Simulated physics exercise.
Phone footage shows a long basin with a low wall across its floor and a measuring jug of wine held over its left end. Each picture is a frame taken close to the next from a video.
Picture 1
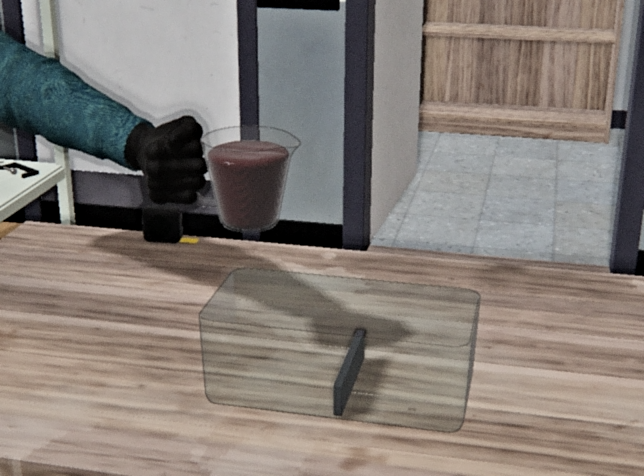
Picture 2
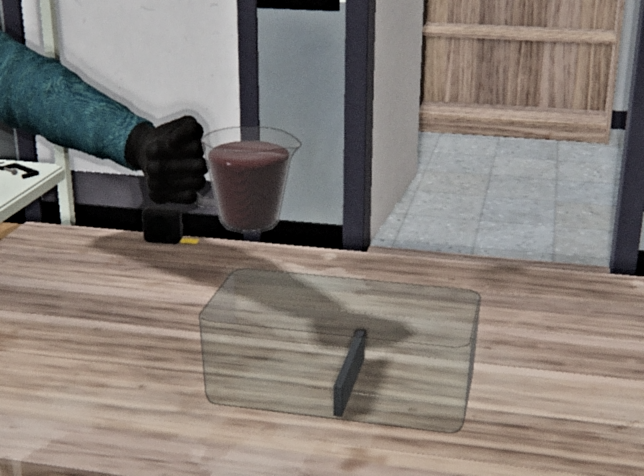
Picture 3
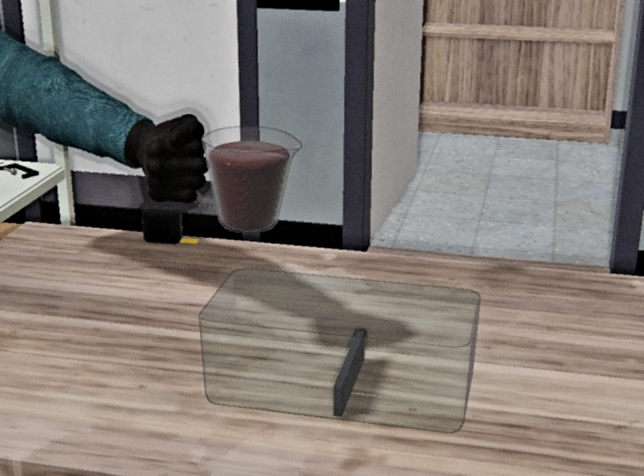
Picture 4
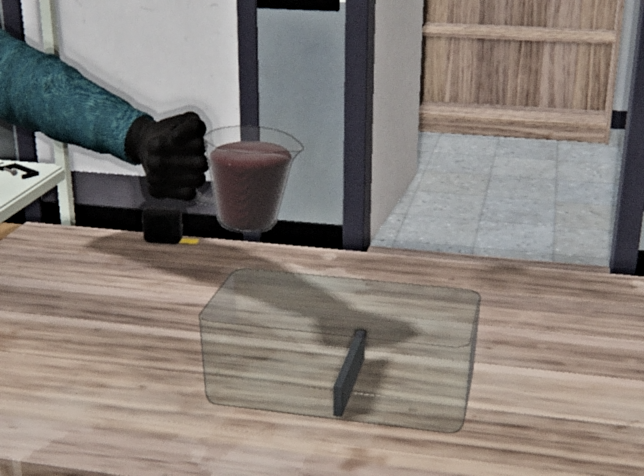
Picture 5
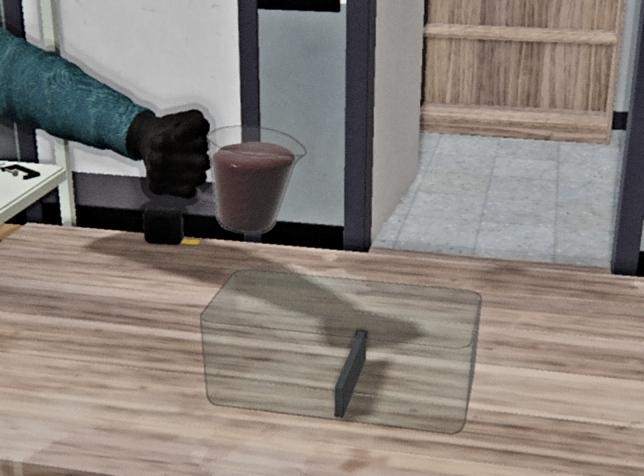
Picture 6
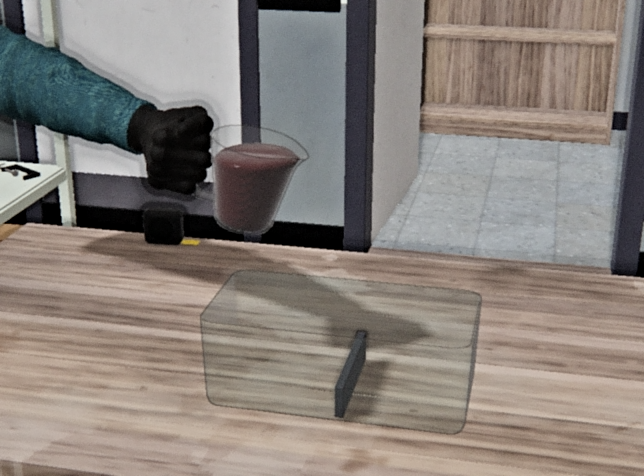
A clear measuring jug of dark red wine, gripped by a black-gloved hand on a teal-sleeved arm, hangs almost still above the left end of a long transparent basin with a low dark wall across its floor. Then the hand tilts the jug slightly to the right, while the basin stays motionless.
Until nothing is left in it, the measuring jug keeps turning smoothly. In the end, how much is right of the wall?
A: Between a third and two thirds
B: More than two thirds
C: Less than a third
Answer: B.
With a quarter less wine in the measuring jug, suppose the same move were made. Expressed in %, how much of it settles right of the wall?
About 70 parts in a hundred, give or take.
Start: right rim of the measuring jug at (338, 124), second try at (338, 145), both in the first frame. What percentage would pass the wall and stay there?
Roughly 95 in a hundred the first time and 95 in a hundred the second.
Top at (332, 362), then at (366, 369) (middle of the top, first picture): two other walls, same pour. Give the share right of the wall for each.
It would come to roughly 90 per cent the first time and roughly 50 per cent the second.
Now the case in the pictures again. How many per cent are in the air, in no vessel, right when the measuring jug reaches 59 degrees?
It's close to 20 %.
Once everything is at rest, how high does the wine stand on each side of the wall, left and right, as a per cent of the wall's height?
Near 10 in a hundred to the left, 40 to the right.
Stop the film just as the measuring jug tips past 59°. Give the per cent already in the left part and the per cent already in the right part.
0 % left, 5 % right.
A moment on, the measuring jug is tipped part way and 75 per cent is still to pour, 1 is left of the wall and 6 right of it.
Next, the measuring jug is tipped on its side and 19 per cent is still to pour, 5 is left of the wall and 57 right of it.
Then the measuring jug is tipped right over and 0 per cent is still to pour, 23 is left of the wall and 75 right of it.
Later the measuring jug is tipped right over and 0 per cent is still to pour, 23 is left of the wall and 76 right of it.
In the end 23 per cent lies left of the wall, 76 right of it and 1 outside.
